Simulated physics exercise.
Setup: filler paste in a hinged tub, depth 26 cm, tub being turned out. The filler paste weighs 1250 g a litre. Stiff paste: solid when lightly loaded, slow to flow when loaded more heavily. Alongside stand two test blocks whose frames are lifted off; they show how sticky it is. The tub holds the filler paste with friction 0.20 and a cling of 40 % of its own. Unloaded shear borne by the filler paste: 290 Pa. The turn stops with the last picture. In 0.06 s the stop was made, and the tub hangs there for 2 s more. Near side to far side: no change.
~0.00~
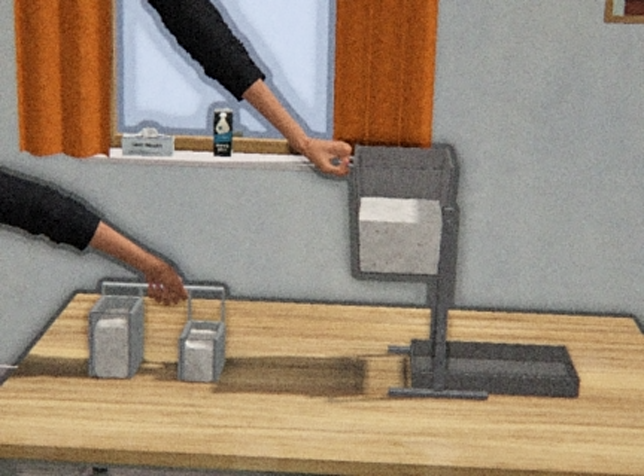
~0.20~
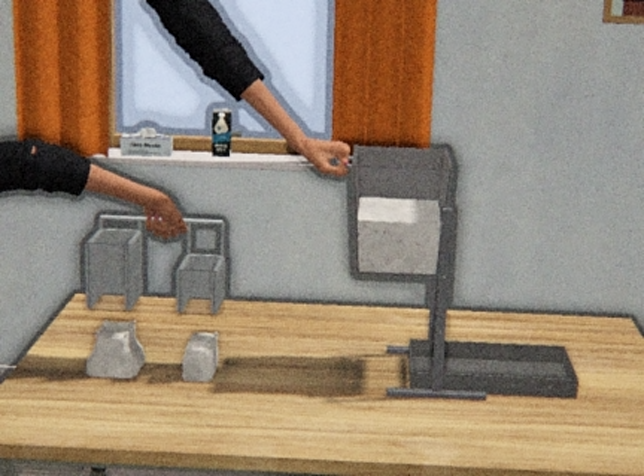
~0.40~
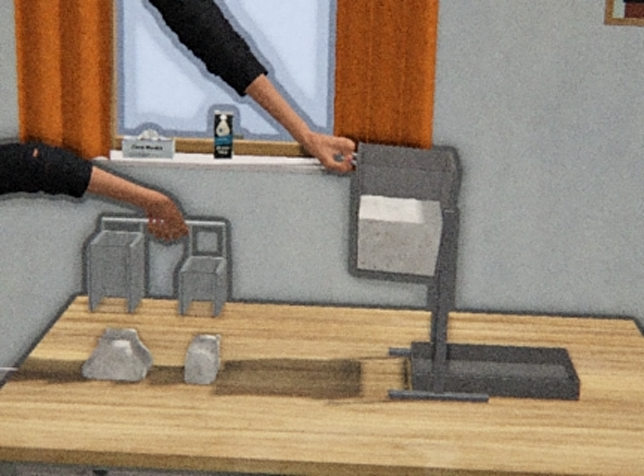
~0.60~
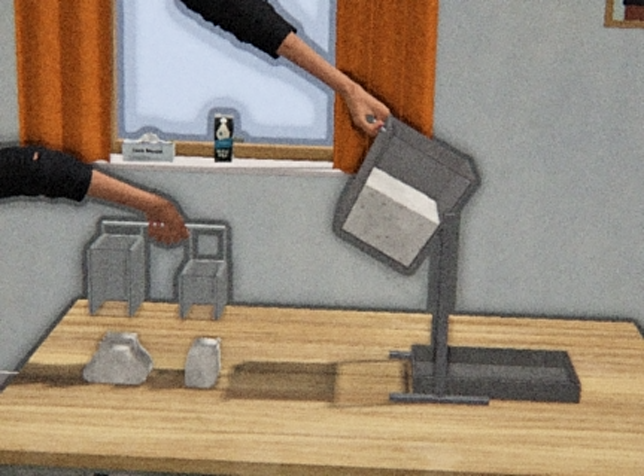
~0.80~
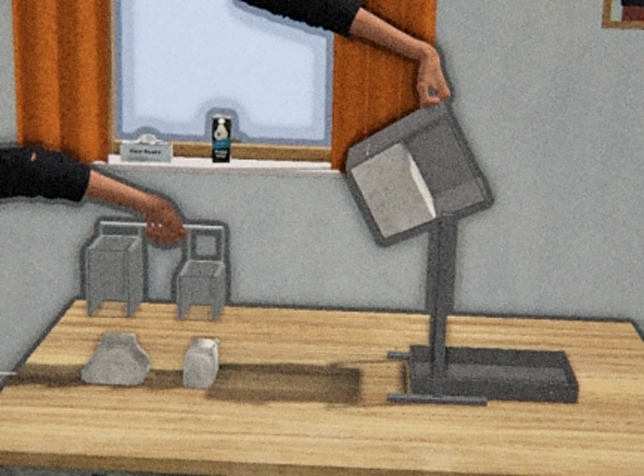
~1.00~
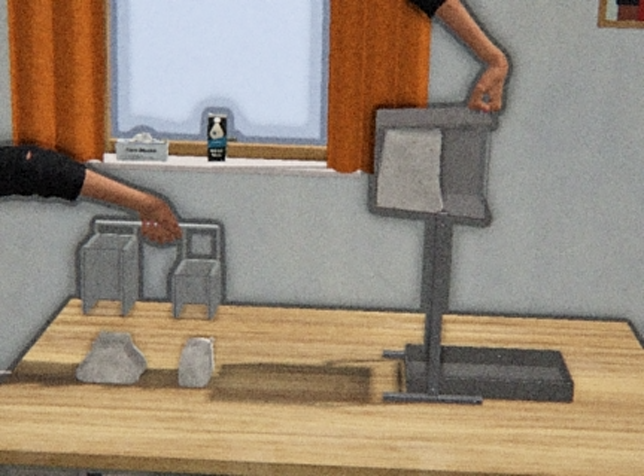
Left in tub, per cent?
65 %.
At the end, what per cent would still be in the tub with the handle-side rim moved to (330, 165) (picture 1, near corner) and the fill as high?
In that case close to 50 %.
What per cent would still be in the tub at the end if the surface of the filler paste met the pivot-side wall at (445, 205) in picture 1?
Around 55 per cent.
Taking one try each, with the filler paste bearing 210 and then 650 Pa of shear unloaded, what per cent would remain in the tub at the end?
In order: Around 55 % and around 100 %.
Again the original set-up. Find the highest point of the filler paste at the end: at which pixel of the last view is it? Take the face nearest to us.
Around (401, 179).
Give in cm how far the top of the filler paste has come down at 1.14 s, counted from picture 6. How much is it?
About 4 cm.
After 1.14 s, the tub is at 90 degrees and holds 100 %.
After 1.31 s, the tub is at 90 degrees and holds 79 %.
After 1.48 s, the tub is at 90 degrees and holds 66 %.
After 1.65 s, the tub is at 90 degrees and holds 65 %.
After 3.00 s, the tub is at 90 degrees and holds 65 %.
